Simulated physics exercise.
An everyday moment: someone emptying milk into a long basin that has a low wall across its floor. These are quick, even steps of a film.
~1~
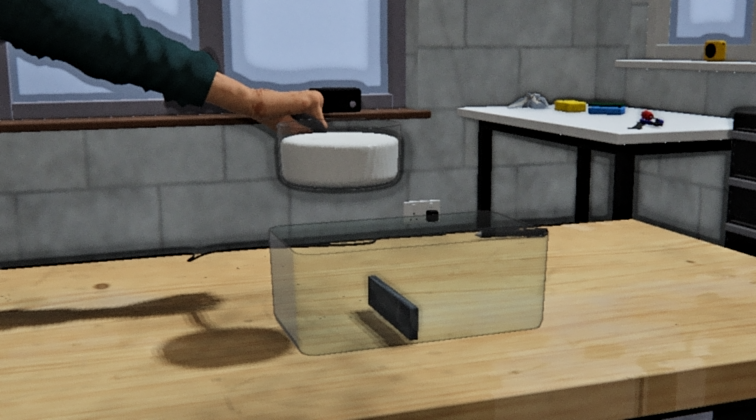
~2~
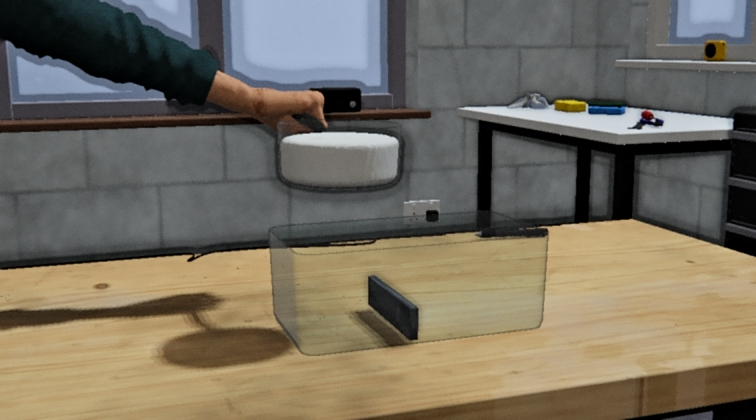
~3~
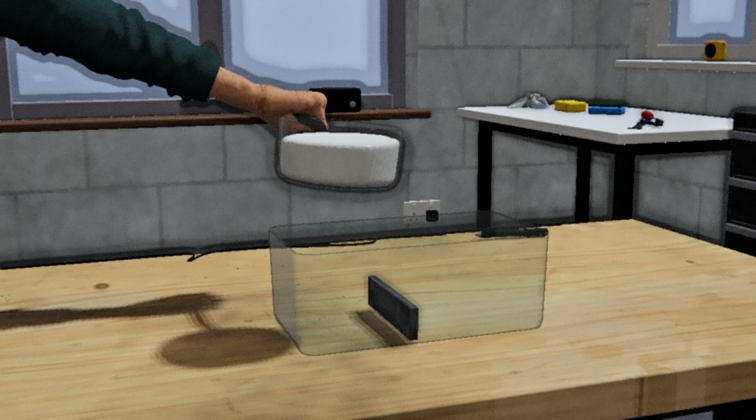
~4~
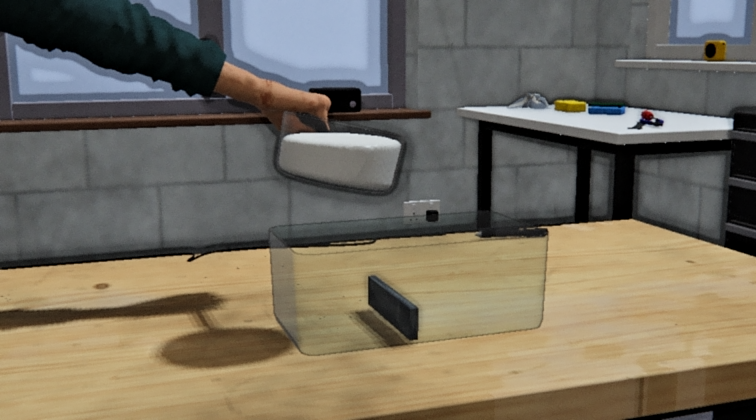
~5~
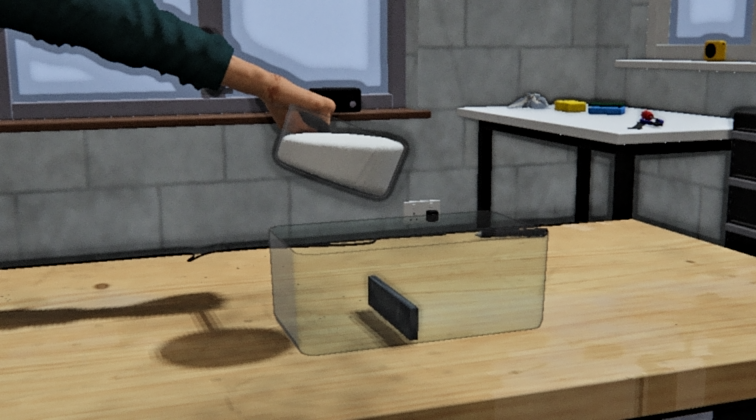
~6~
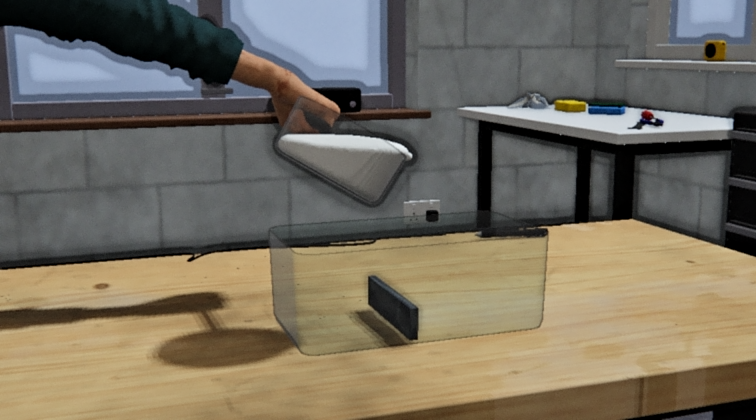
The clip shows a hand holding a round clear container of milk above a long transparent basin with a low dark wall inside, first nearly level, then tilting it steadily further to the right as the milk shifts toward the lower edge.
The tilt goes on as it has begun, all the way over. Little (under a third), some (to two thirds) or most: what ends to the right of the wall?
The share right of the wall is more than two thirds.
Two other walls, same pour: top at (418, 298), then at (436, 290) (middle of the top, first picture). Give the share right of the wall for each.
Near 60 % and 35 %.
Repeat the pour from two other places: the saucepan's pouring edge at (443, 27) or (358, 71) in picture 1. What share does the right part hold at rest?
First some 70, then 65 per cent.
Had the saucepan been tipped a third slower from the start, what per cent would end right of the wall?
It comes to 90 per cent or so.
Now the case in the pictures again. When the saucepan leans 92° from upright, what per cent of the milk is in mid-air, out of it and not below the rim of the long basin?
About 25 per cent.
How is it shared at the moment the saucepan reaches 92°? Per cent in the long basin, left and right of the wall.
The left part 0 per cent, the right part 50.
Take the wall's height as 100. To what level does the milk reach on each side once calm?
Near 10 on the left, 60 on the right.
A moment on, the saucepan is tipped on its side and 24 per cent is still to pour, 0 is left of the wall and 48 right of it.
Next, the saucepan is tipped right over and 4 per cent is still to pour, 13 is left of the wall and 80 right of it.
Then the saucepan is tipped right over and 0 per cent is still to pour, 15 is left of the wall and 85 right of it.
Later the saucepan is tipped right over and 0 per cent is still to pour, 15 is left of the wall and 85 right of it.
Finally, 15 per cent lies left of the wall, 84 right of it and 1 outside.
